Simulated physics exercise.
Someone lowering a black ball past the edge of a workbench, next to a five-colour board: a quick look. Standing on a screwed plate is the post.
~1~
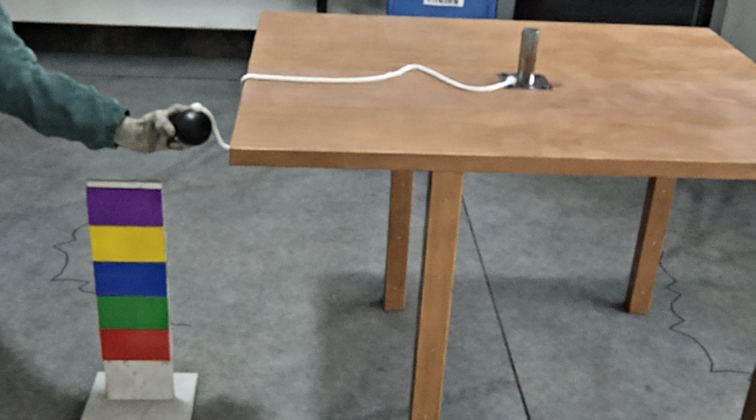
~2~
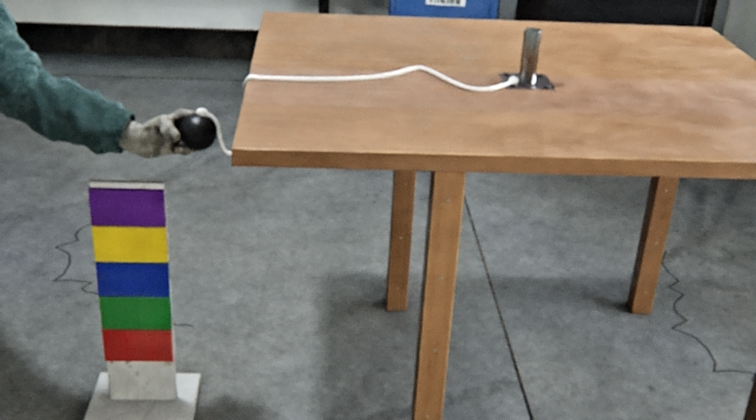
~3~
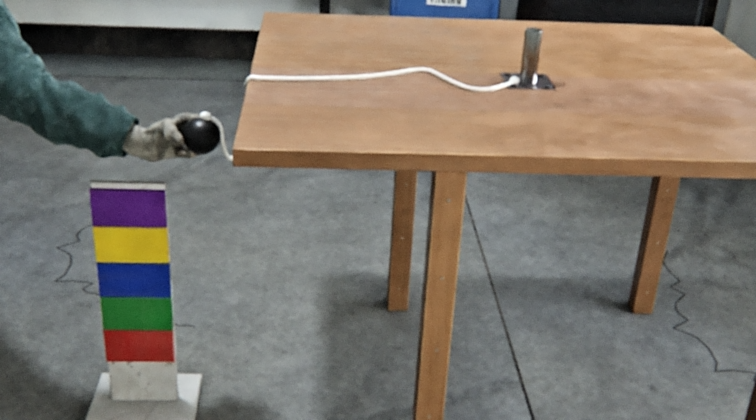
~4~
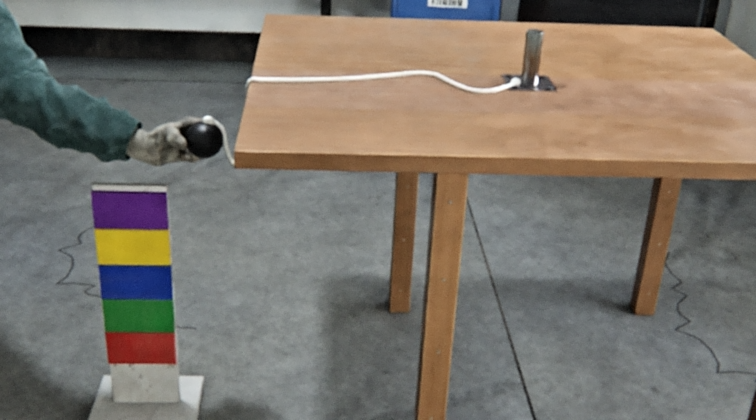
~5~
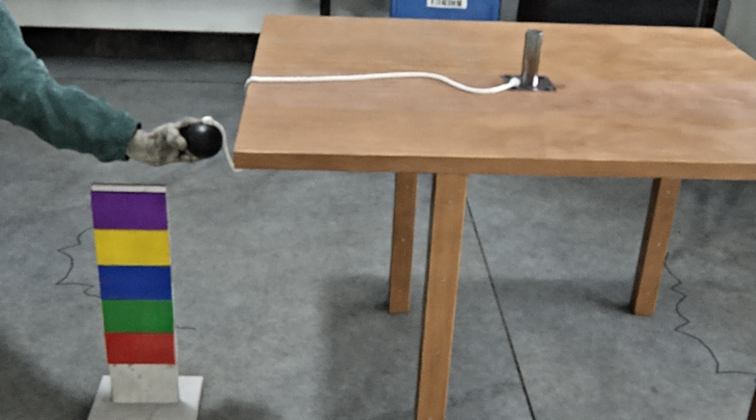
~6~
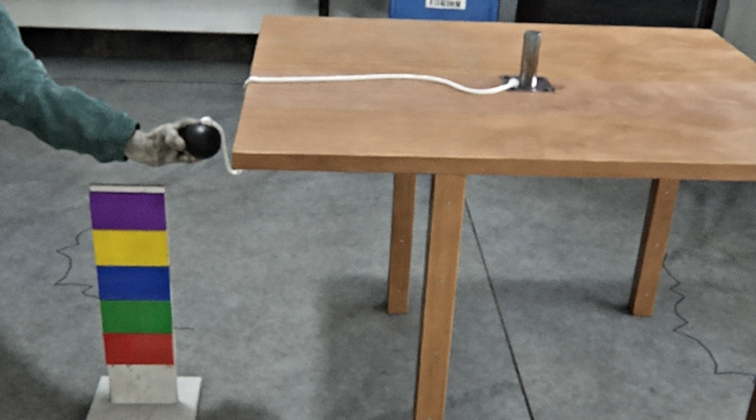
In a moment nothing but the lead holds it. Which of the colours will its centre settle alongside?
It settles alongside blue.
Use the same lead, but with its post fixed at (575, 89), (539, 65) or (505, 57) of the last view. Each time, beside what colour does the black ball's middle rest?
In that order: Yellow; yellow; blue.
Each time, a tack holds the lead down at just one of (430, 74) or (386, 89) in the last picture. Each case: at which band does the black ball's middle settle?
Results, in sequence: Yellow / purple.
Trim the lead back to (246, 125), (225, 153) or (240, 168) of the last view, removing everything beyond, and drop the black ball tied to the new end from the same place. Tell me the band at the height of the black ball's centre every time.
Taking the cuts in order: None, it hangs higher, then yellow, then purple.
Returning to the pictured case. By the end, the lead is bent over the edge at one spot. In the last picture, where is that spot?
That spot lies near (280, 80).
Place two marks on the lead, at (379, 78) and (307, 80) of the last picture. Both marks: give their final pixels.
At (351, 81) for the first, at (276, 80) for the second.
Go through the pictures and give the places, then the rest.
In the first picture, black ball (193, 128); purple (124, 208); yellow (127, 245); blue (130, 280); green (133, 314); red (135, 346).
In the second picture, black ball (198, 132); lead through (488, 90) (430, 71) (367, 78) (280, 79) (243, 129).
In the third picture, black ball (201, 136).
In the fourth picture, black ball (205, 140); lead through (490, 91) (430, 74) (355, 79) (267, 81) (246, 144).
In the fifth picture, black ball (204, 140).
In the sixth picture, black ball (203, 141); lead through (488, 92) (419, 78) (340, 79) (252, 82) (243, 157).
Soon after, ball near (273, 268); level with blue.
Then, ball near (238, 280); level with blue.
At rest, ball near (248, 280); level with blue. Its middle rests at the blue band.
